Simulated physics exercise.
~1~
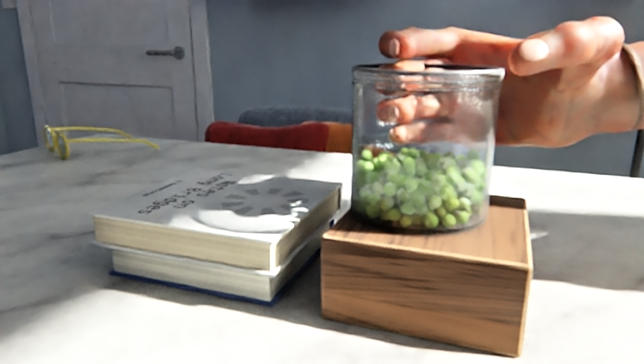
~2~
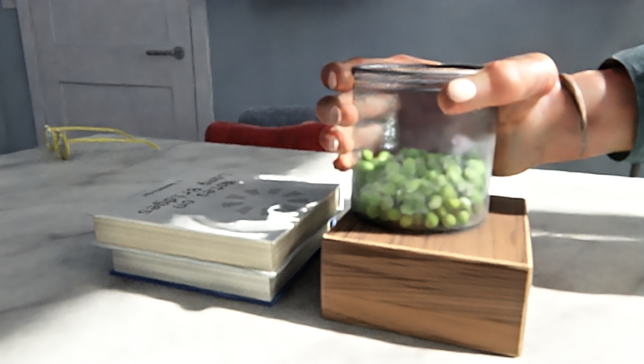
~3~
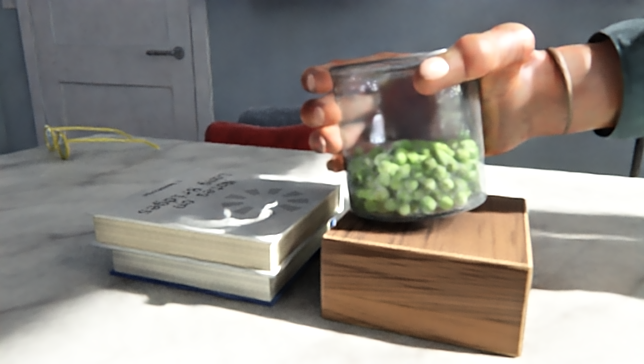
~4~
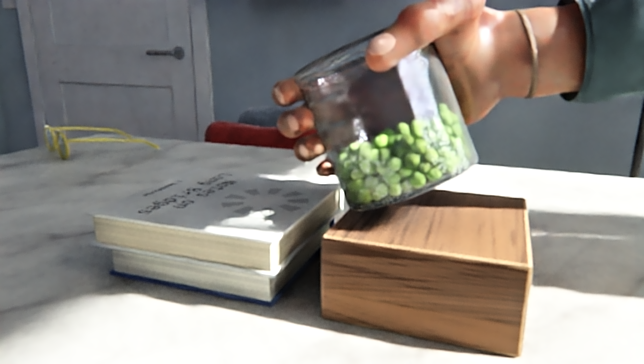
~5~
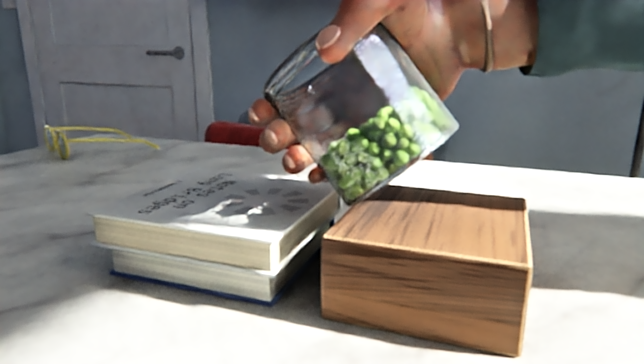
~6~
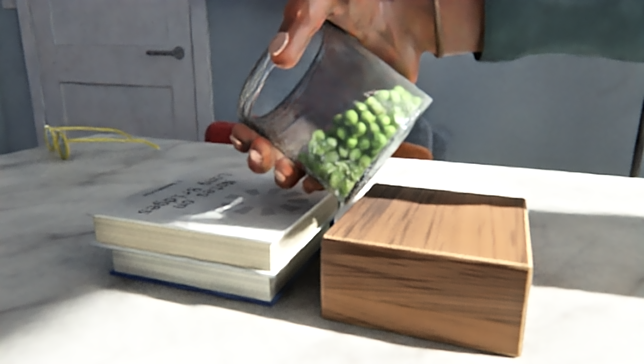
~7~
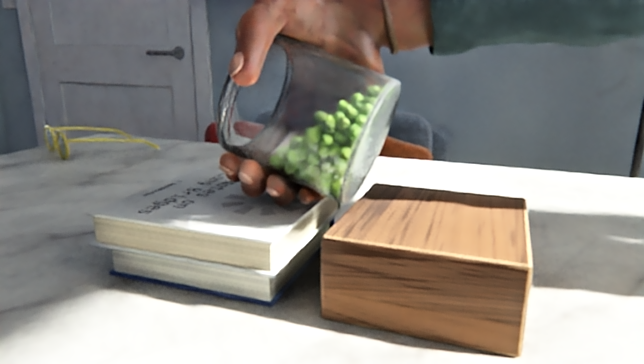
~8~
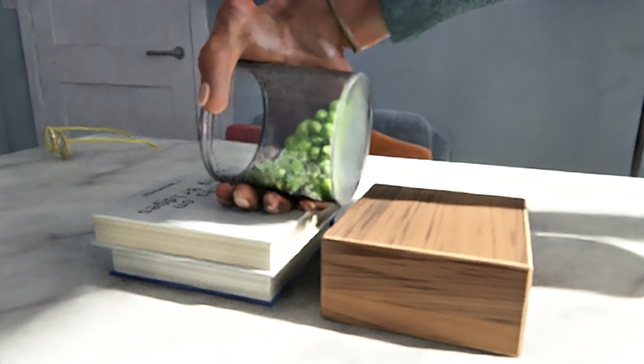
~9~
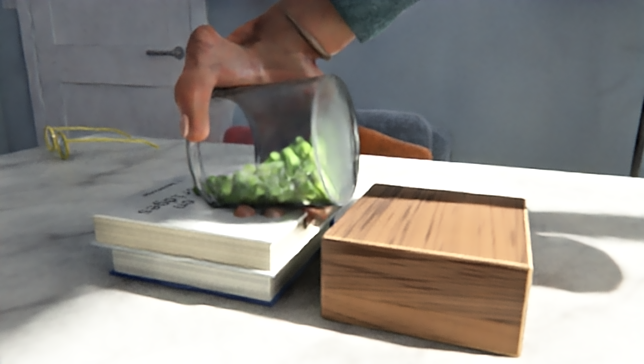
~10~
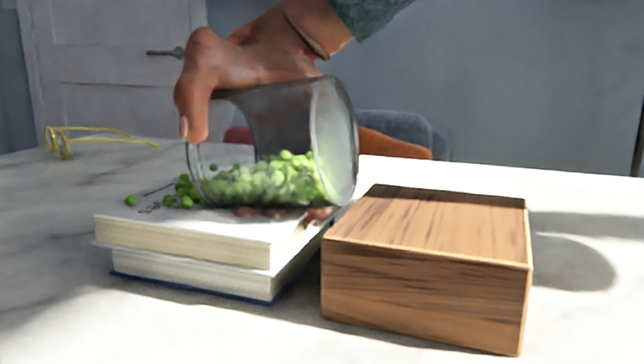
A hand tips a clear jar left onto stacked books, and some green peas spill out.
